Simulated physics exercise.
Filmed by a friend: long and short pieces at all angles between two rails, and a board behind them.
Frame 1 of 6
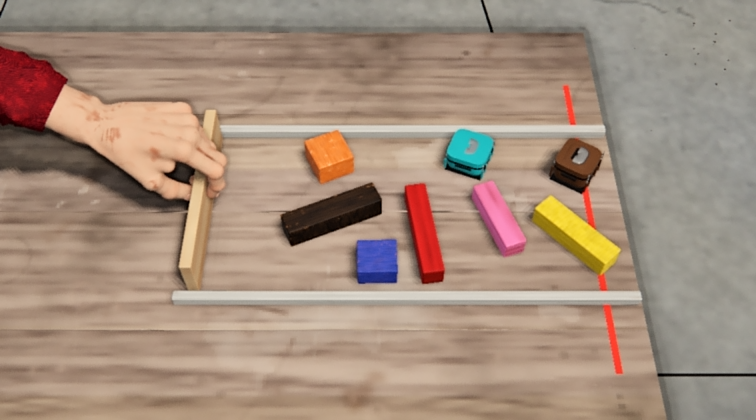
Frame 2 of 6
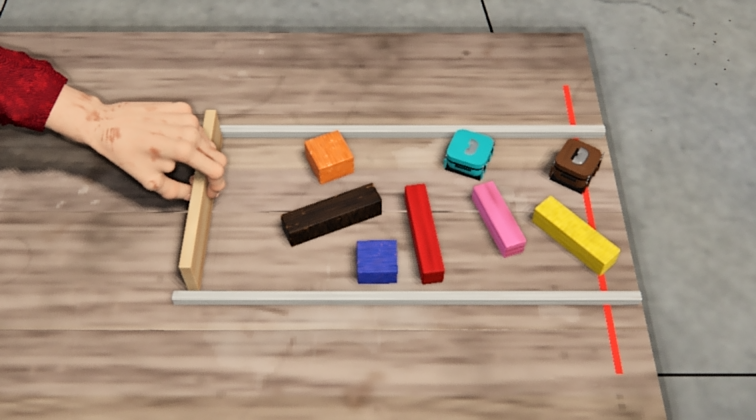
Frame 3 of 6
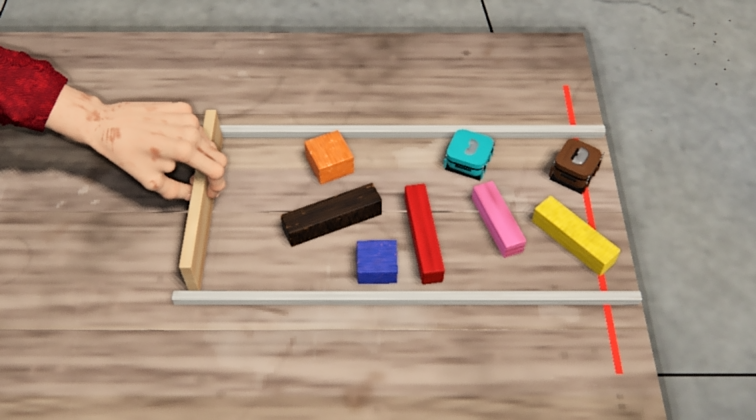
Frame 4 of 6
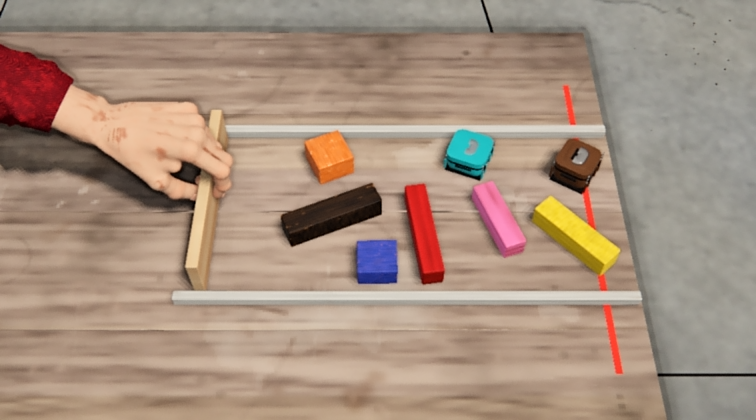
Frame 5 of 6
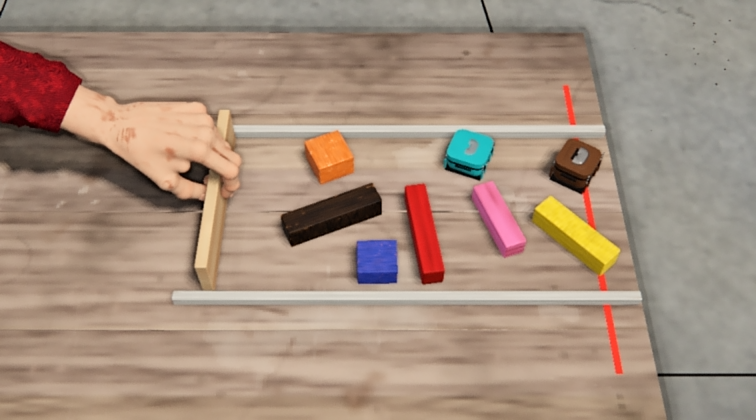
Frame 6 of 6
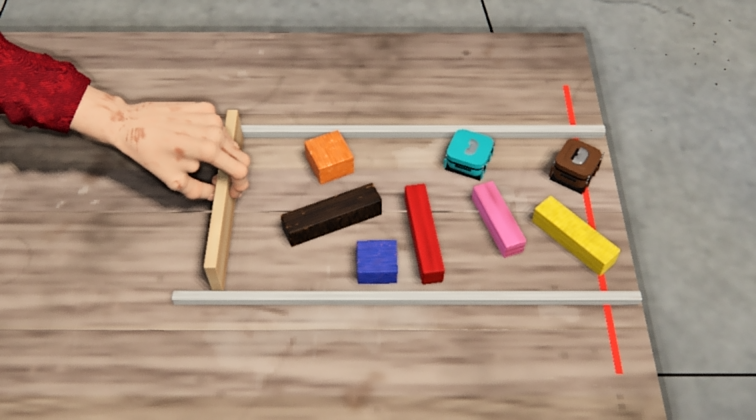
A wooden board, held by a hand in a red sleeve, stayed still at first, then slid slightly right between two rails, while the colorful blocks and bars ahead of it lay untouched and motionless.
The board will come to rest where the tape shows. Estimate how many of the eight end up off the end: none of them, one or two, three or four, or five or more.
Five or more.
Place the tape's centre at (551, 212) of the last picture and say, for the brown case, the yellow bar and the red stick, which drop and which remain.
As for the brown case, it ends up falling; the yellow bar ends up falling; the red stick keeps its place.
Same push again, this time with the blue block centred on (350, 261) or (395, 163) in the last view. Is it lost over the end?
Stays put; goes off the edge.
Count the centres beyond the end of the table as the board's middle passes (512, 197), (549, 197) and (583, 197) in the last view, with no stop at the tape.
It would be 0, 3 and 5.
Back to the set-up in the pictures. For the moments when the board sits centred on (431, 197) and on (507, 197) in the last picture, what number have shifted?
I count 6 first and 8 after.
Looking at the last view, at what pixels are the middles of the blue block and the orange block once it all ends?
In order, first (622, 263), then (603, 162).
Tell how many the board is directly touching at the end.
That would be 2 of them.
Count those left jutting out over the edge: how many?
It totals 2.
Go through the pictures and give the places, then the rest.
Brown case (576, 165); yellow bar (575, 235); pink stick (498, 218); board (203, 197); tape (589, 211), in the first frame.
Yellow bar (575, 235); black bar (332, 215), in the second frame.
Pink stick (498, 219); turquoise case (469, 155), in the third frame.
Brown case (576, 165); blue block (377, 262), in the fourth frame.
Yellow bar (575, 235); board (217, 197), in the fifth frame.
Brown case (576, 165); yellow bar (575, 235); pink stick (498, 219); board (226, 197); tape (589, 211), in the sixth frame.
A little later, none off yet; brown case at rest near (576, 165); yellow bar at rest near (575, 235); pink stick at rest near (498, 219).
When it is over, the number that fall off is five or more; down, black bar, red stick, turquoise case, pink stick, yellow bar and brown case.
